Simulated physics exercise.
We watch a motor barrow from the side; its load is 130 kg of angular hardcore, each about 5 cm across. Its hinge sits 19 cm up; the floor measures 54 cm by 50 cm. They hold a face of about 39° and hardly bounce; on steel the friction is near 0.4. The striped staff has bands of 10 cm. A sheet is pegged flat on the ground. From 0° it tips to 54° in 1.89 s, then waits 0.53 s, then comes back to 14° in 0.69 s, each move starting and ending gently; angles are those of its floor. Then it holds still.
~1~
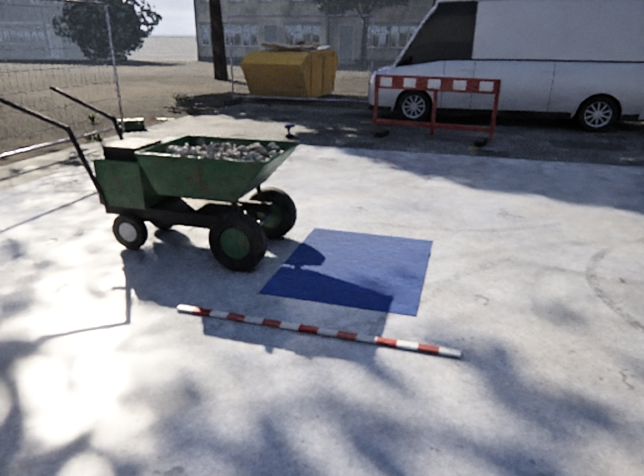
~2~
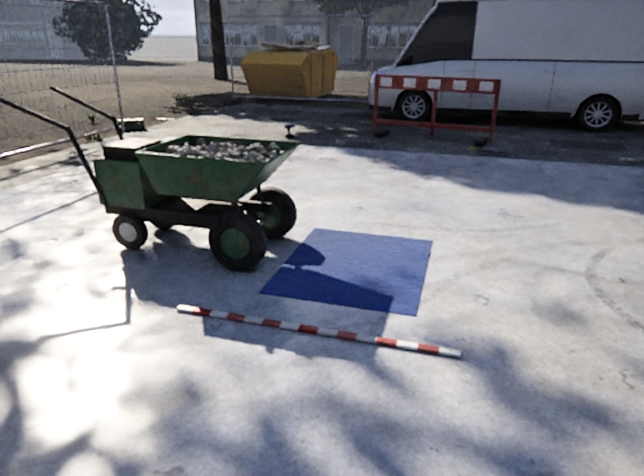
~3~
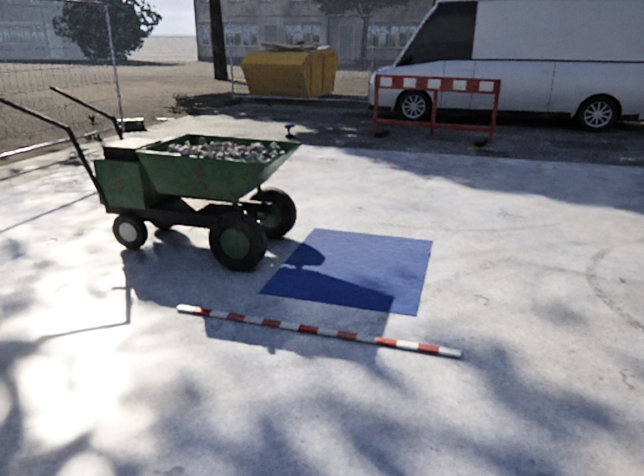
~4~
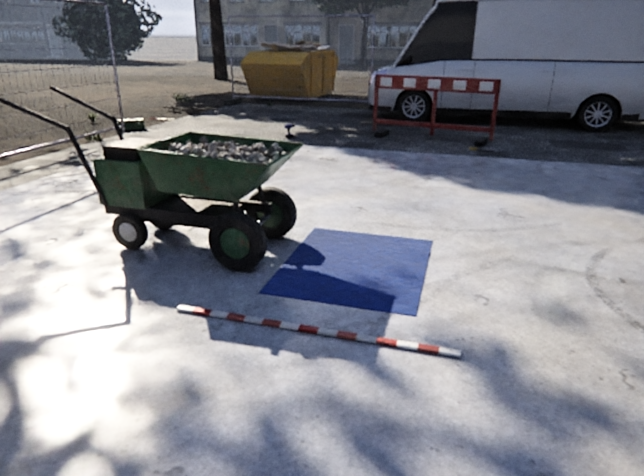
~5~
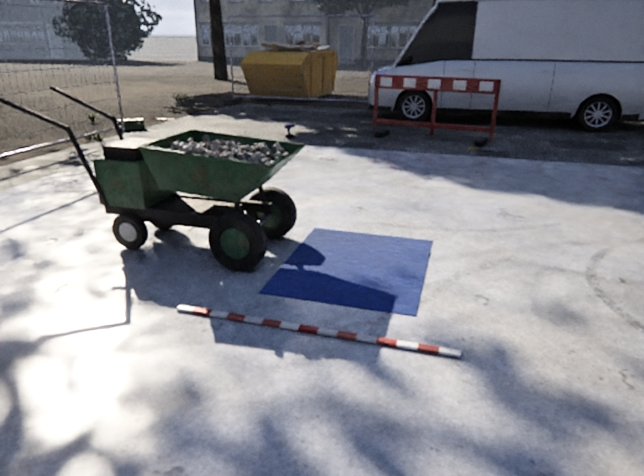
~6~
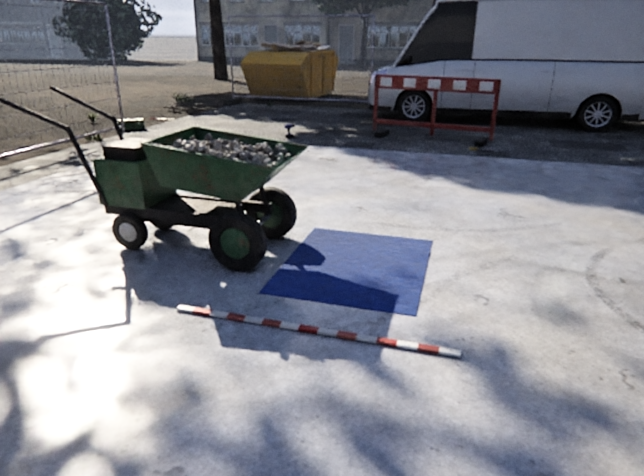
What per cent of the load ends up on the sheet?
Close to 15 in a hundred.
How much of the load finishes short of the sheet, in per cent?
Near 0 in a hundred.
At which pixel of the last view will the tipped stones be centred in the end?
Around (349, 267).
A little later the floor is at 46°; 100 % in the skip; the foremost stones are at (313, 205).
Then the floor is at 54°; 96 % in the skip, 4 % on the sheet; the foremost stones are at (354, 264).
Later still the floor is at 14°; 85 % in the skip, 14 % on the sheet, 1 % off the sheet elsewhere; the foremost stones are at (403, 272).
In the end the floor is at 14°; 85 % in the skip, 14 % on the sheet, 1 % off the sheet elsewhere; the foremost stones are at (403, 272).
